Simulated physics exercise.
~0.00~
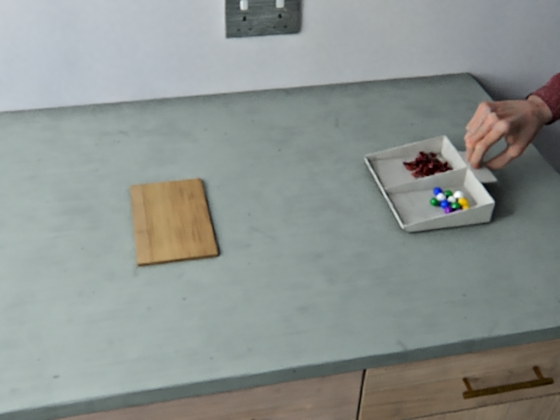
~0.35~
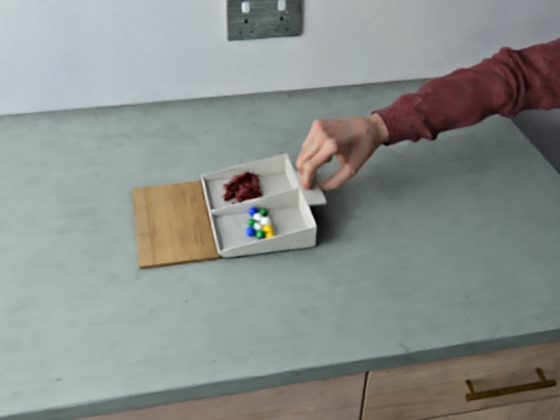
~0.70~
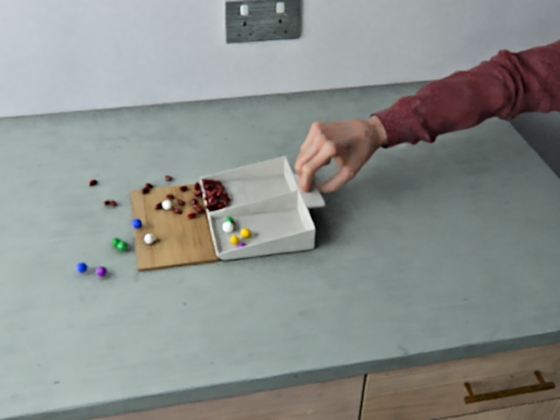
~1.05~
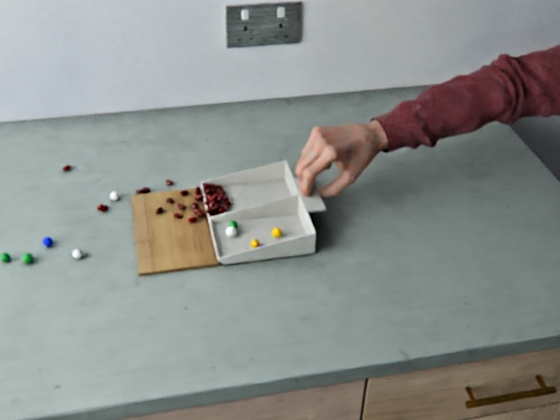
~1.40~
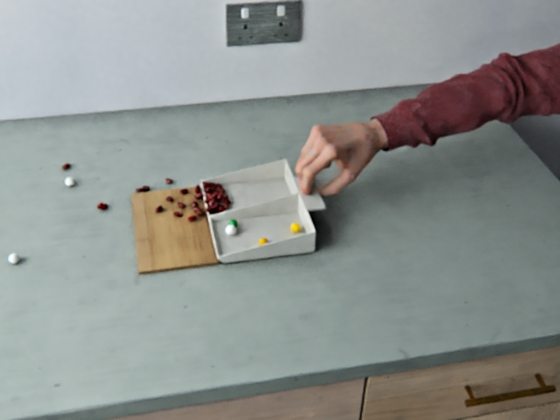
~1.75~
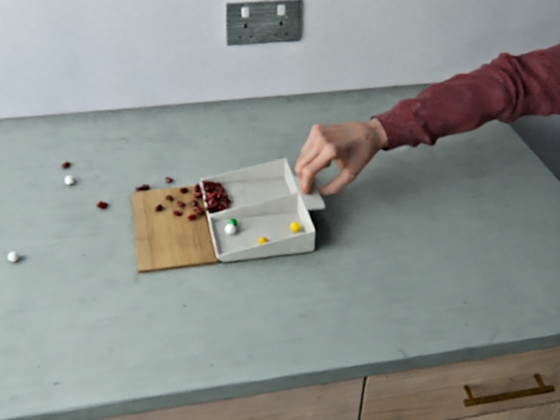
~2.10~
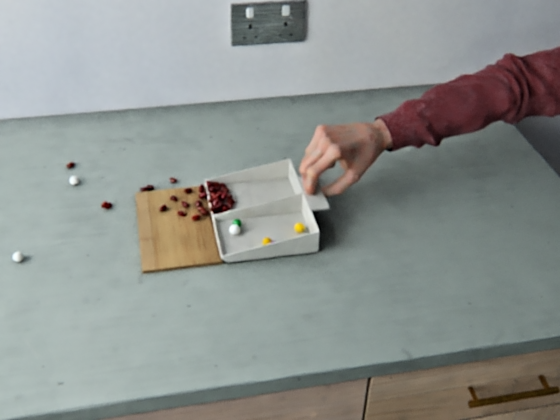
The clip shows a hand sliding a divided white tray of dark red pieces and colourful beads left across a grey-green counter to a wooden board, where it stops; pieces from both compartments spill over the front, some beads rolling away, while others remain inside.
